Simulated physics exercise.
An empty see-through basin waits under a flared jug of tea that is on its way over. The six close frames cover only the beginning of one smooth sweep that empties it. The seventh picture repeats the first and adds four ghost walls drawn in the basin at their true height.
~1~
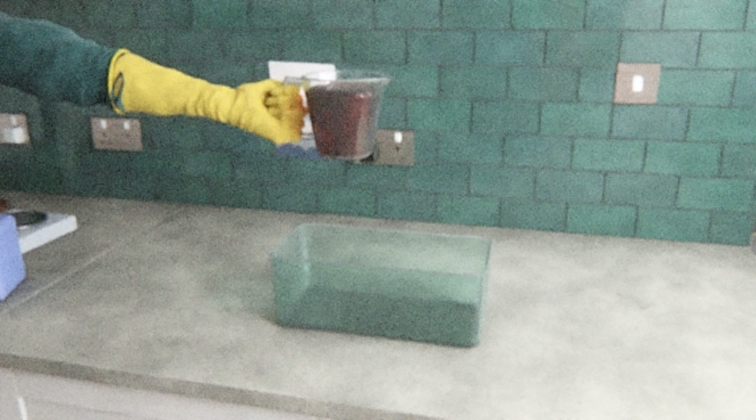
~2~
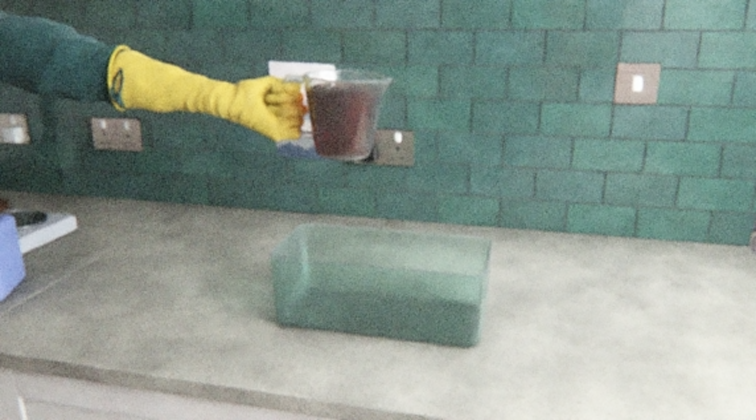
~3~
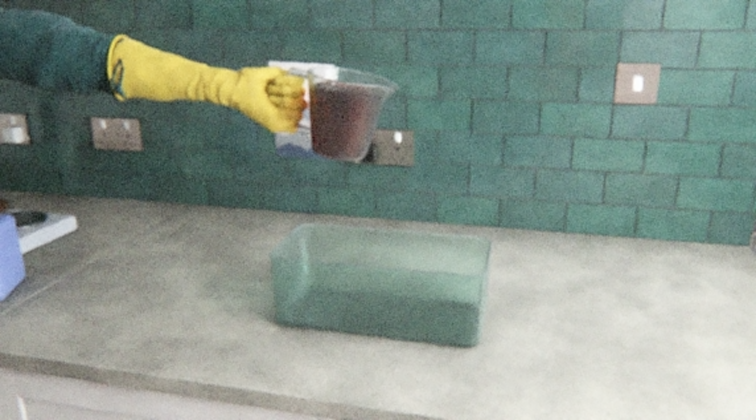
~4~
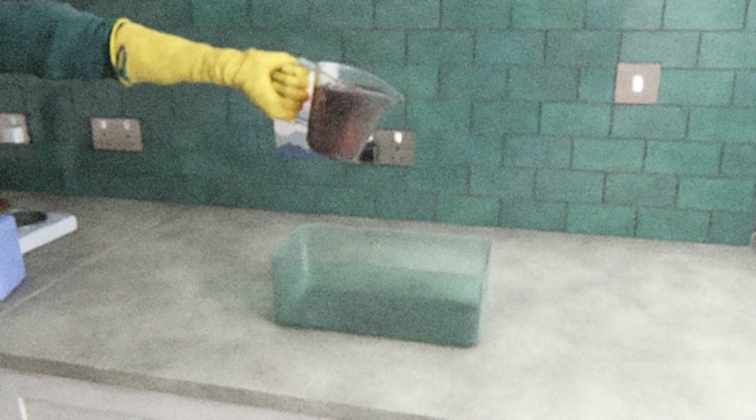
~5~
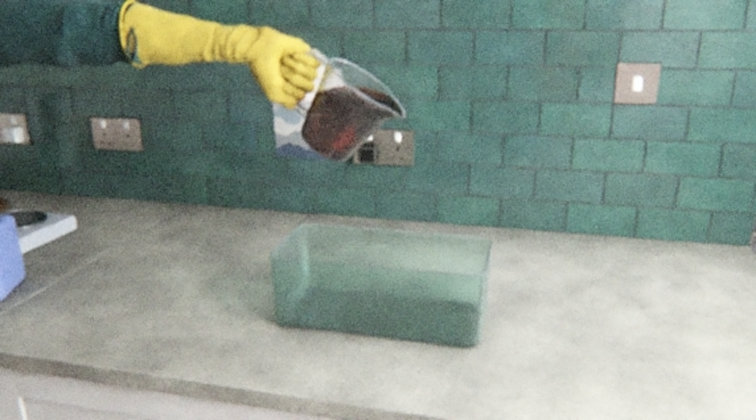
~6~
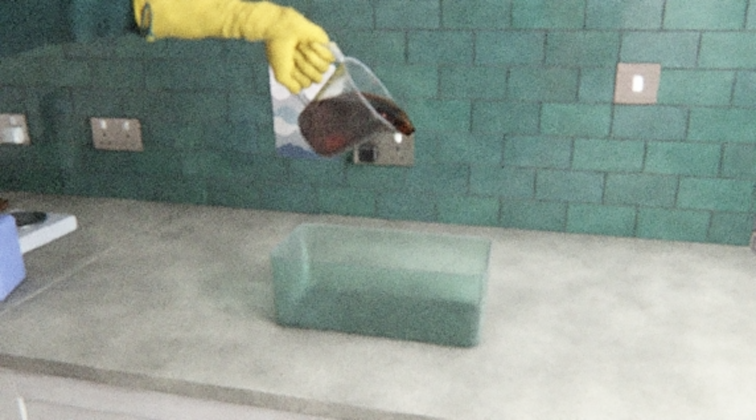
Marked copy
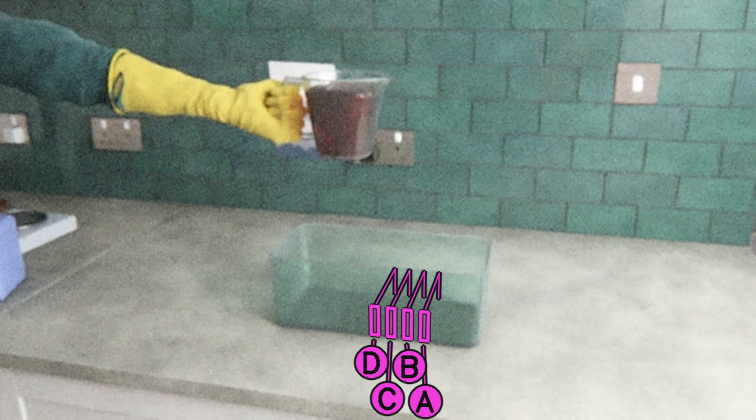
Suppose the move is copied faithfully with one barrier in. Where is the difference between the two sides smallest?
Choose B.
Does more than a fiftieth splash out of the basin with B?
Yes.
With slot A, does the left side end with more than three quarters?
No, it does not.
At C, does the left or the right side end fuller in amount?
The right side.
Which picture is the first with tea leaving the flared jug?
In picture 6.
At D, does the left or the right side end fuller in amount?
The right side.
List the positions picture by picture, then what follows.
In the first picture, upright, lip at (393, 79); basin from (277, 321) to (481, 345); nothing has left yet.
In the second picture, tipped about 2°, lip at (394, 81); nothing has left yet.
In the third picture, tipped about 10°, lip at (398, 88); nothing has left yet.
In the fourth picture, tipped about 21°, lip at (402, 100); nothing has left yet.
In the fifth picture, tipped about 35°, lip at (405, 116); nothing has left yet.
In the sixth picture, tipped about 51°, lip at (402, 133); tea is over the lip, down to (408, 137).
In magenta, A at (423, 346); B at (406, 344); C at (390, 342); D at (374, 340).
With A, about 64 % ends left of the wall and 23 % right of it; 13 % is lost outside.
With B, about 49 % ends left of the wall and 40 % right of it; 11 % is lost outside.
With C, about 20 % ends left of the wall and 67 % right of it; 13 % is lost outside.
With D, about 9 % ends left of the wall and 77 % right of it; 13 % is lost outside.
